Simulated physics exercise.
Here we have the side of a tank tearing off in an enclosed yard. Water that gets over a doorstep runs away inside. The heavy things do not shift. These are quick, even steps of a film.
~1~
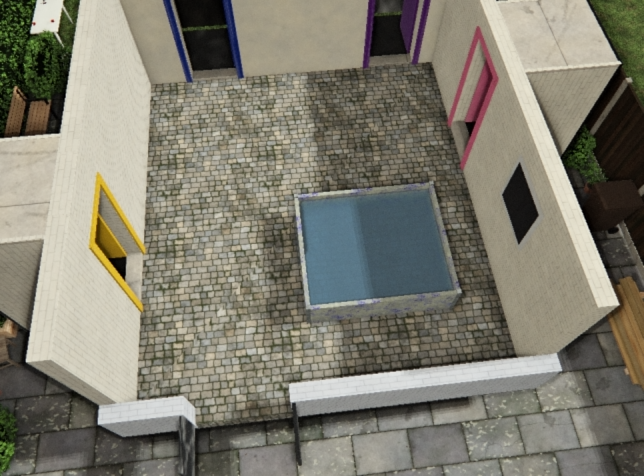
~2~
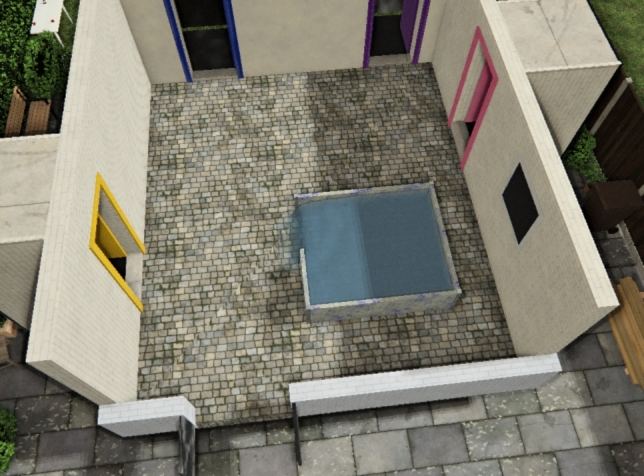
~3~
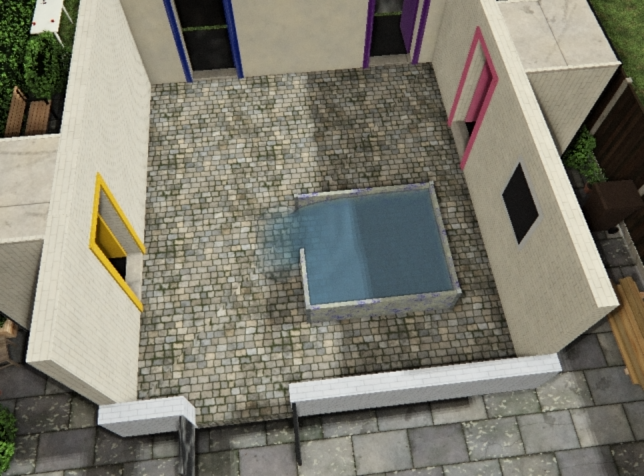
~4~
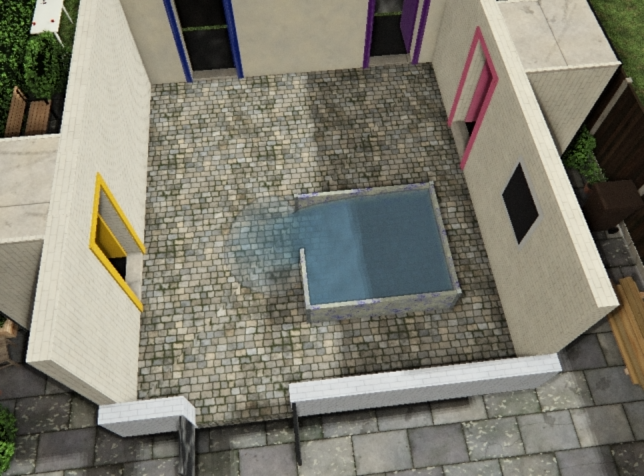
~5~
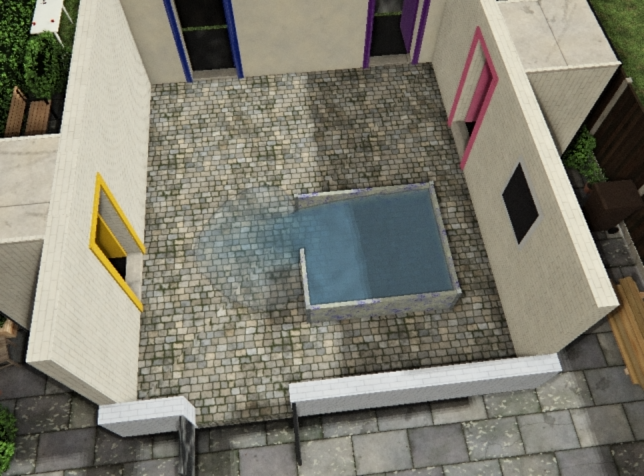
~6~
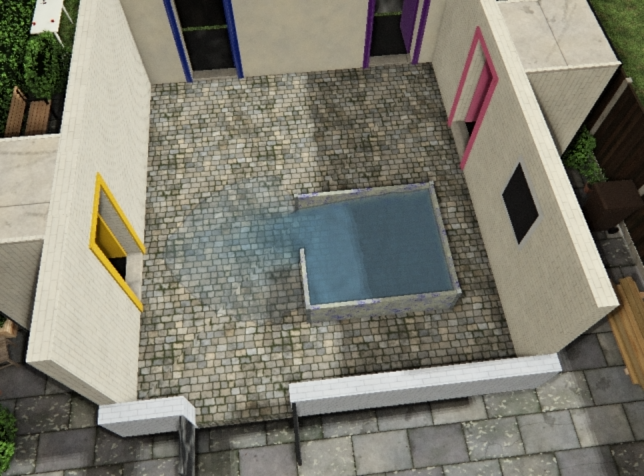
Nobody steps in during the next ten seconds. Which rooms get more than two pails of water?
In the end: The purple door stays under that; the yellow door takes more than that; the blue door takes more than that; the pink door stays under that.
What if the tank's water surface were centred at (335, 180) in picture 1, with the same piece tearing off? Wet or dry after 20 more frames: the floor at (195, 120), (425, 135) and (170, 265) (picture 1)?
One after the other: Under water, dry, flooded.
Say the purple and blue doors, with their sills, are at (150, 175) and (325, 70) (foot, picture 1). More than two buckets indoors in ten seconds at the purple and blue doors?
Then: The purple door lets more in, the blue door takes less.
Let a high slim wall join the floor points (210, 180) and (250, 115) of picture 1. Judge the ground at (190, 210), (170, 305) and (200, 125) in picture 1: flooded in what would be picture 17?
As listed: Covered, covered, dry.
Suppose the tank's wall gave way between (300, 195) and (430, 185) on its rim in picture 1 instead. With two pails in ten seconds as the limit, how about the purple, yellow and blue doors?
Then: Purple goes over, yellow takes less, blue floods.
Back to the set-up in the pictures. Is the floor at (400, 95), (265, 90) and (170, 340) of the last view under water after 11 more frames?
In that order: Clear, no water, covered.
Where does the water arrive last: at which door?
I say the pink-painted one.
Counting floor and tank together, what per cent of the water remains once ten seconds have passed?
Close to 82 %.
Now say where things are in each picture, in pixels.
The first picture shows still water in the water tank at (373, 244).
In the second picture, the front is at (291, 269), out from the gap at (302, 234).
In the third picture, the front is at (265, 268), out from the gap at (302, 236).
In the fourth picture, the front is at (232, 262), out from the gap at (302, 236).
In the fifth picture, water pours out at (302, 236) and has run to (202, 261).
In the sixth picture, the front is at (170, 249), out from the gap at (302, 236).
A moment on, water covers 25 % of the floor; the purple door not reached, the yellow door under two buckets in, the blue door not reached, the pink door not reached.
Next, water covers 30 % of the floor; the purple door not reached, the yellow door over two buckets in, the blue door not reached, the pink door not reached.
Then, water covers 40 % of the floor; the purple door not reached, the yellow door far over two buckets in, the blue door wet at the sill, nothing in, the pink door not reached.
Later, water covers 70 % of the floor; the purple door wet at the sill, nothing in, the yellow door far over two buckets in, the blue door over two buckets in, the pink door not reached.
In the end, water covers 95 % of the floor; the purple door wet at the sill, nothing in, the yellow door far over two buckets in, the blue door over two buckets in, the pink door wet at the sill, nothing in.
